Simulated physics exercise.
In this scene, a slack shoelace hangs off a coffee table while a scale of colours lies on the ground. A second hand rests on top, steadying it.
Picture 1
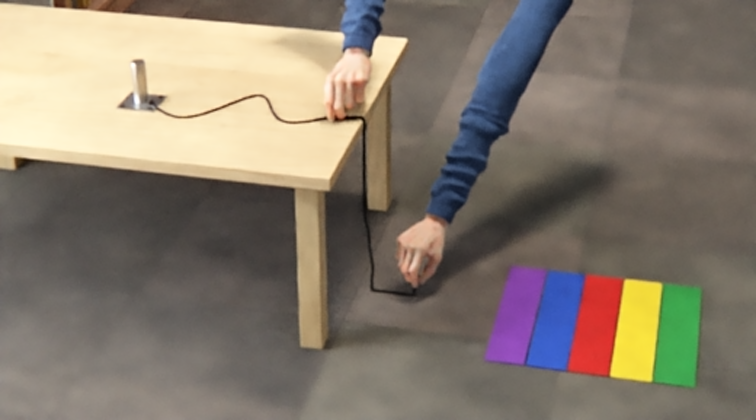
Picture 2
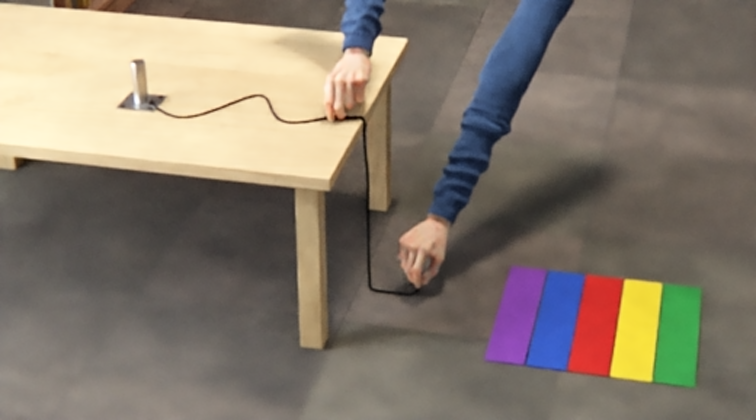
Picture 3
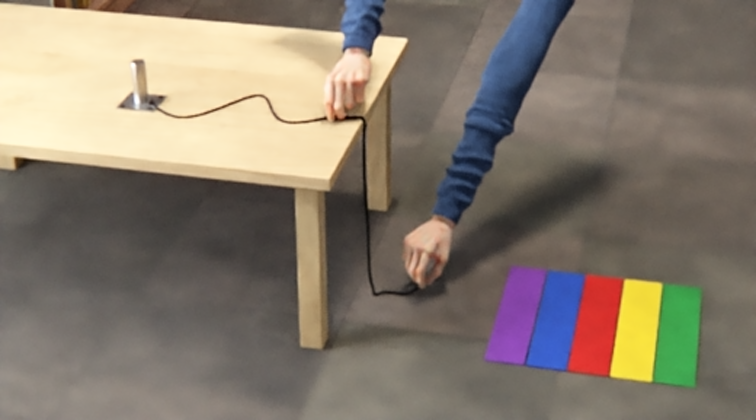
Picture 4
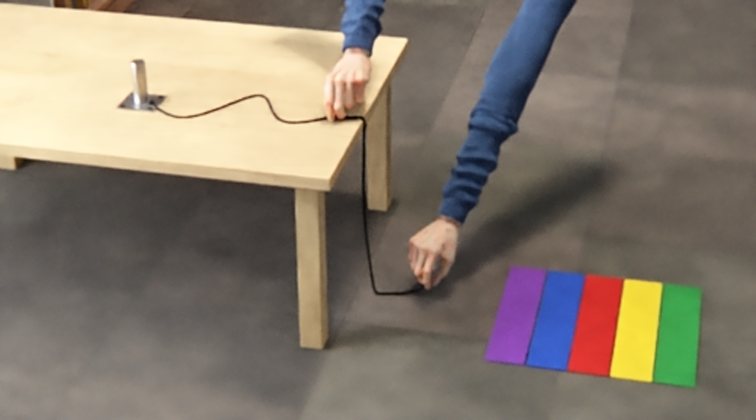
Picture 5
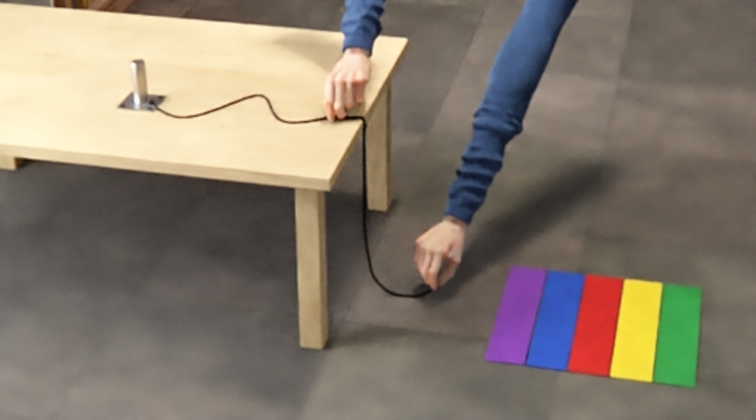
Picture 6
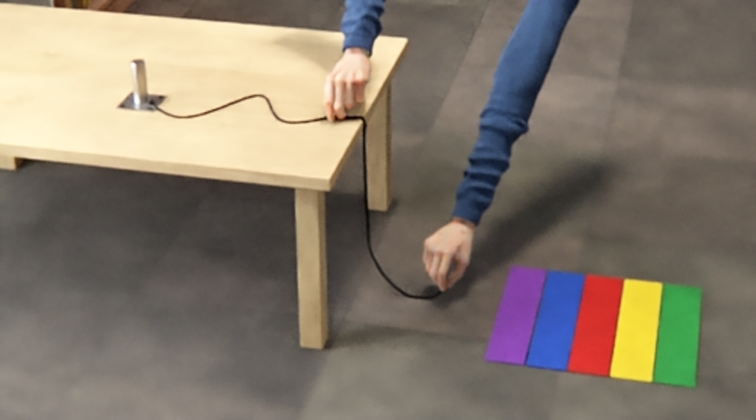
Black shoelace hanging slack off a wooden table, its lower end drawn slowly right by one hand while another hand stays at the edge.
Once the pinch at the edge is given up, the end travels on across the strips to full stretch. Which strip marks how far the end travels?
The yellow strip.
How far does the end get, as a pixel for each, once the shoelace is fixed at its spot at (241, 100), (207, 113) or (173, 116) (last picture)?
Result per try (px, approx.): (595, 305); (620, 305); (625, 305).
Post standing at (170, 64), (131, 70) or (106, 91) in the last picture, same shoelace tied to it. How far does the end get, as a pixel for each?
Per try, approx.: (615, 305); (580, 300); (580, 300).
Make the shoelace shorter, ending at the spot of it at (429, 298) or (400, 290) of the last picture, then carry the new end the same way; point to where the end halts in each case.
Case by case: Roughly (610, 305), then roughly (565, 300).
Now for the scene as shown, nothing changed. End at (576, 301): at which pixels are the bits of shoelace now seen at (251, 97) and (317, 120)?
They end up somewhere around (281, 111) and (371, 146).
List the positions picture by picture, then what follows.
In the first frame, end (418, 282); purple (509, 344); blue (550, 349); red (591, 355); yellow (634, 360); green (676, 366).
In the second frame, end (421, 282); shoelace through (175, 117) (247, 98) (284, 122) (364, 129) (368, 204) (370, 281).
In the third frame, end (425, 283).
In the fourth frame, end (431, 284); shoelace through (175, 117) (247, 98) (284, 122) (364, 129) (364, 204) (373, 280).
In the fifth frame, end (437, 284).
In the sixth frame, end (446, 285); shoelace through (175, 117) (247, 98) (284, 122) (364, 129) (367, 204) (385, 277).
Early on, end near (576, 301); over blue.
Midway, end near (616, 306); over red.
At the end of the slack, end near (638, 309); over yellow. The yellow one.
